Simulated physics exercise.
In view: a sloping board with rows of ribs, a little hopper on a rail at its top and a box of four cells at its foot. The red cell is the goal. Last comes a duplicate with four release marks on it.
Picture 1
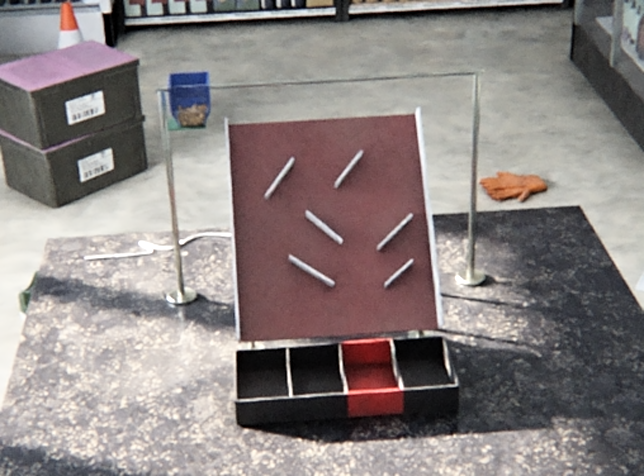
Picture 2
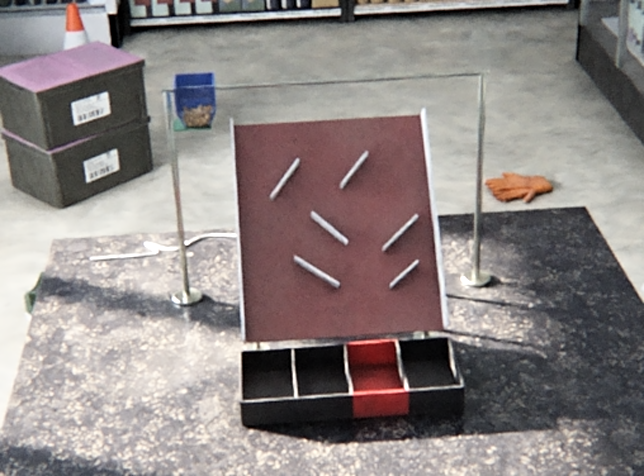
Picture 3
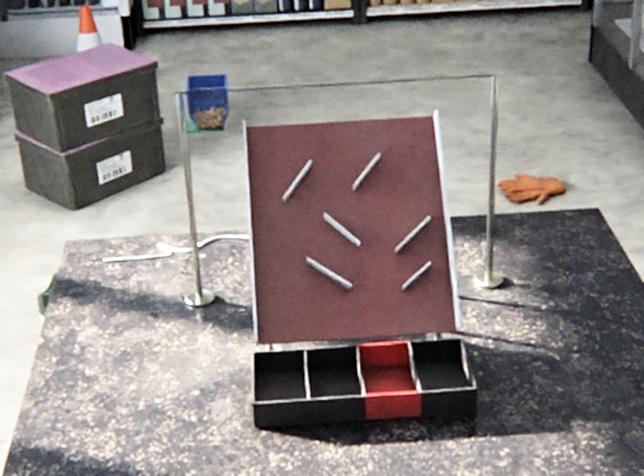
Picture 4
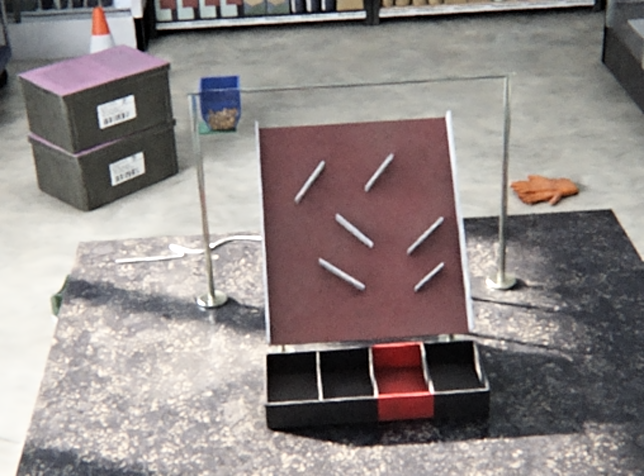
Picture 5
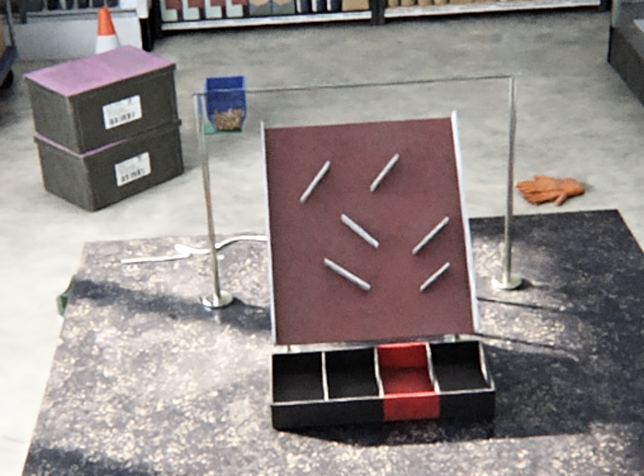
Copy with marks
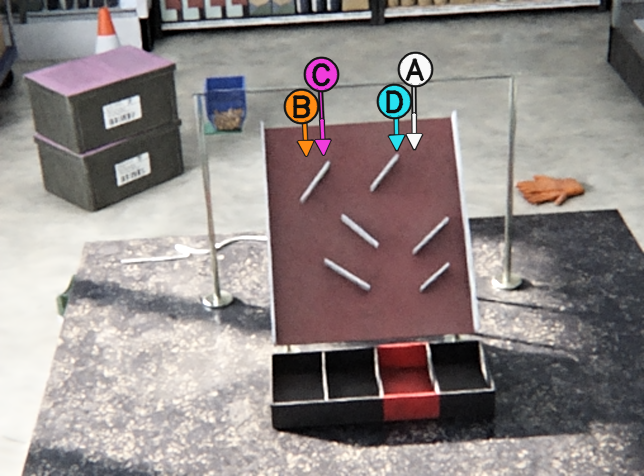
On a speckled mat in a shop, a sloping ribbed board stays still as the view shifts slightly.
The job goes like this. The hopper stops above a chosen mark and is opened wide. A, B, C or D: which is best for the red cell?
It is D.
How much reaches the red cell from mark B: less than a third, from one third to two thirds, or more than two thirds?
Less than a third.
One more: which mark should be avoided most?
That is mark B.
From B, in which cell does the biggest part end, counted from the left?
The first from the left.
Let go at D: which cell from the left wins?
The third.
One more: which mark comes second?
Mark A.
On the marked copy, mark A meets the board at (414, 143); mark B meets the board at (306, 150); mark C meets the board at (323, 149); mark D meets the board at (396, 144).
Choosing A, close to a third in the red cell, close to half in other cells, a small share outside the box.
Choosing B, none at all in the red cell, the bulk in other cells, close to a quarter outside the box.
Choosing C, close to a quarter in the red cell, close to half in other cells, close to a quarter outside the box.
Choosing D, close to half in the red cell, close to a third in other cells, a small share outside the box.
